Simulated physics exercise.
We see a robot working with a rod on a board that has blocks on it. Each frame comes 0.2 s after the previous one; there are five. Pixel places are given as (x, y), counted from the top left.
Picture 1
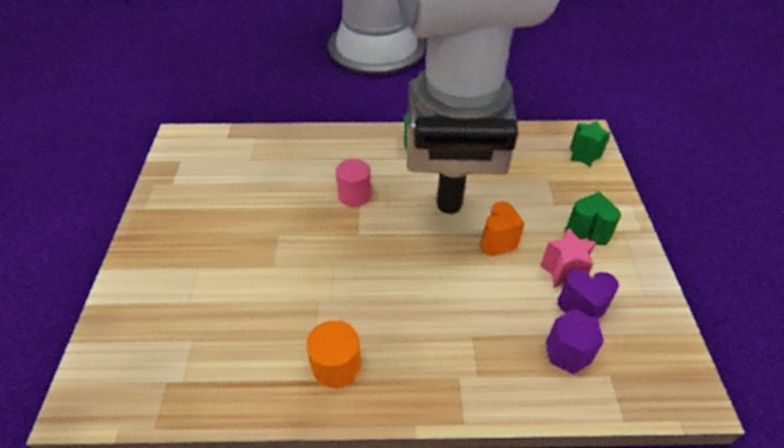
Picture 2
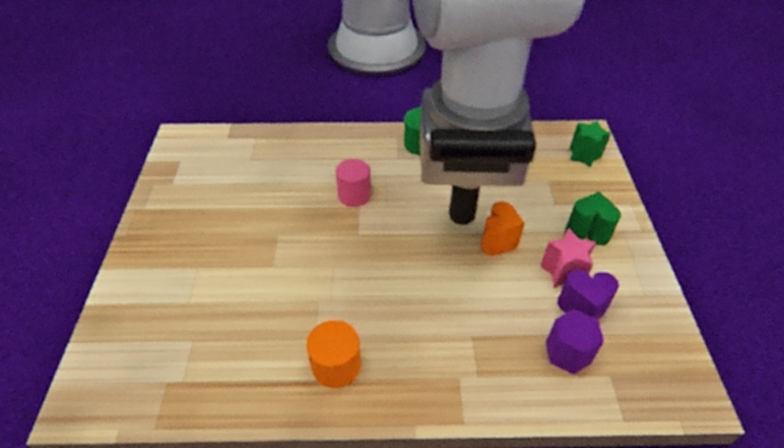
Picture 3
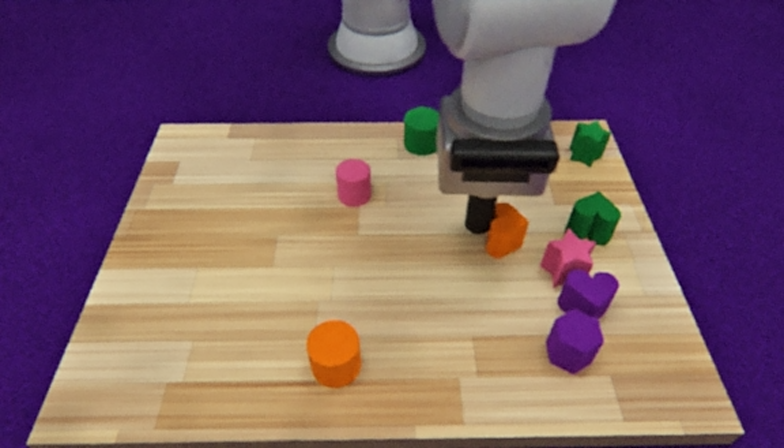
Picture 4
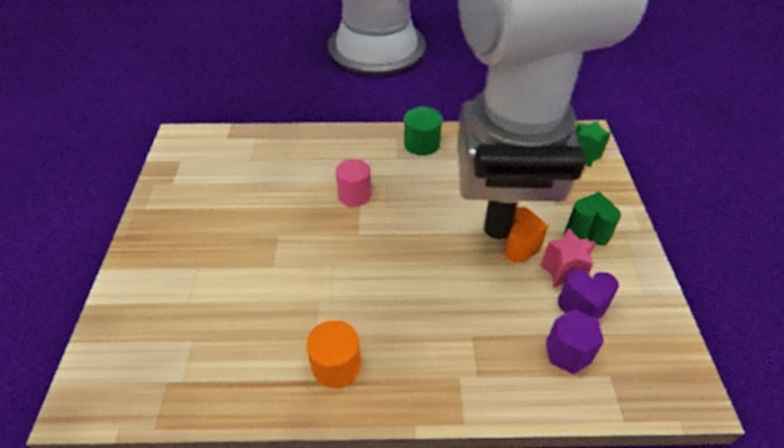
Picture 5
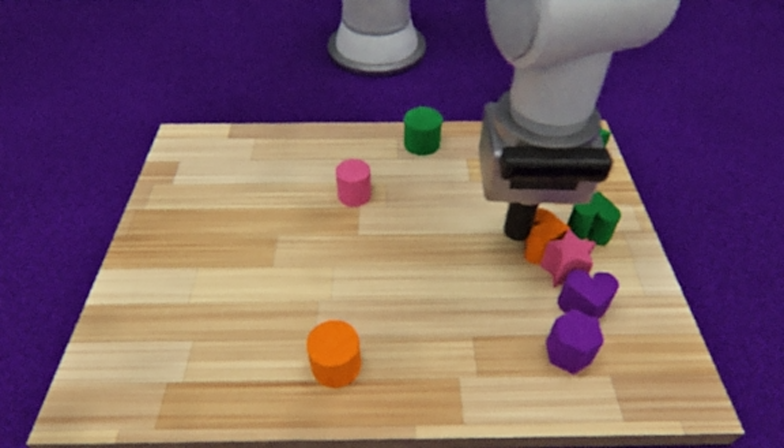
A robot arm with a black rod moves right across a wooden board toward an orange heart, past a pink cylinder and a green one. The rod meets the heart and pushes it rightward, turning it slightly, until it sits right beside the pink star, while the other blocks stay still.
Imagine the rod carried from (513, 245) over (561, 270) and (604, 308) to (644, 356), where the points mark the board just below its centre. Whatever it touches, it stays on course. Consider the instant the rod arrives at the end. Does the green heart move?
My answer is no.
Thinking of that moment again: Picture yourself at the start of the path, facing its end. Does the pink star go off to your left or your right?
Sideways shift: Left.
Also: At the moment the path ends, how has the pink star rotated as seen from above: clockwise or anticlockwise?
Looking down, my answer is that the pink star rotates anticlockwise.
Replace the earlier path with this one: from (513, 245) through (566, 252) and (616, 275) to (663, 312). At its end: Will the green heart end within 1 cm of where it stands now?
No, that is not what happens.
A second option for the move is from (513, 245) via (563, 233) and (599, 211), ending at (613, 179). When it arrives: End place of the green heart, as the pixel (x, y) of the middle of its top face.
In the picture, it is at (644, 202).
What follows on the original path. One third of the way, rod at (567, 258); orange heart at (584, 229), turned 60° anticlockwise; pink star at (609, 260), turned 25° clockwise; purple heart at (597, 288), turned 15° clockwise.
Two thirds of the way, rod at (611, 296); orange heart at (586, 229), turned 65° anticlockwise; pink star at (642, 274); purple hexagonal block at (578, 336), turned 15° clockwise; purple heart at (606, 307), turned 25° clockwise.
At the end, rod at (652, 344); orange heart at (586, 229), turned 65° anticlockwise; pink star at (645, 277), turned 25° anticlockwise; purple hexagonal block at (575, 343), turned 40° clockwise; purple heart at (625, 336), turned 70° clockwise; green heart not moved.
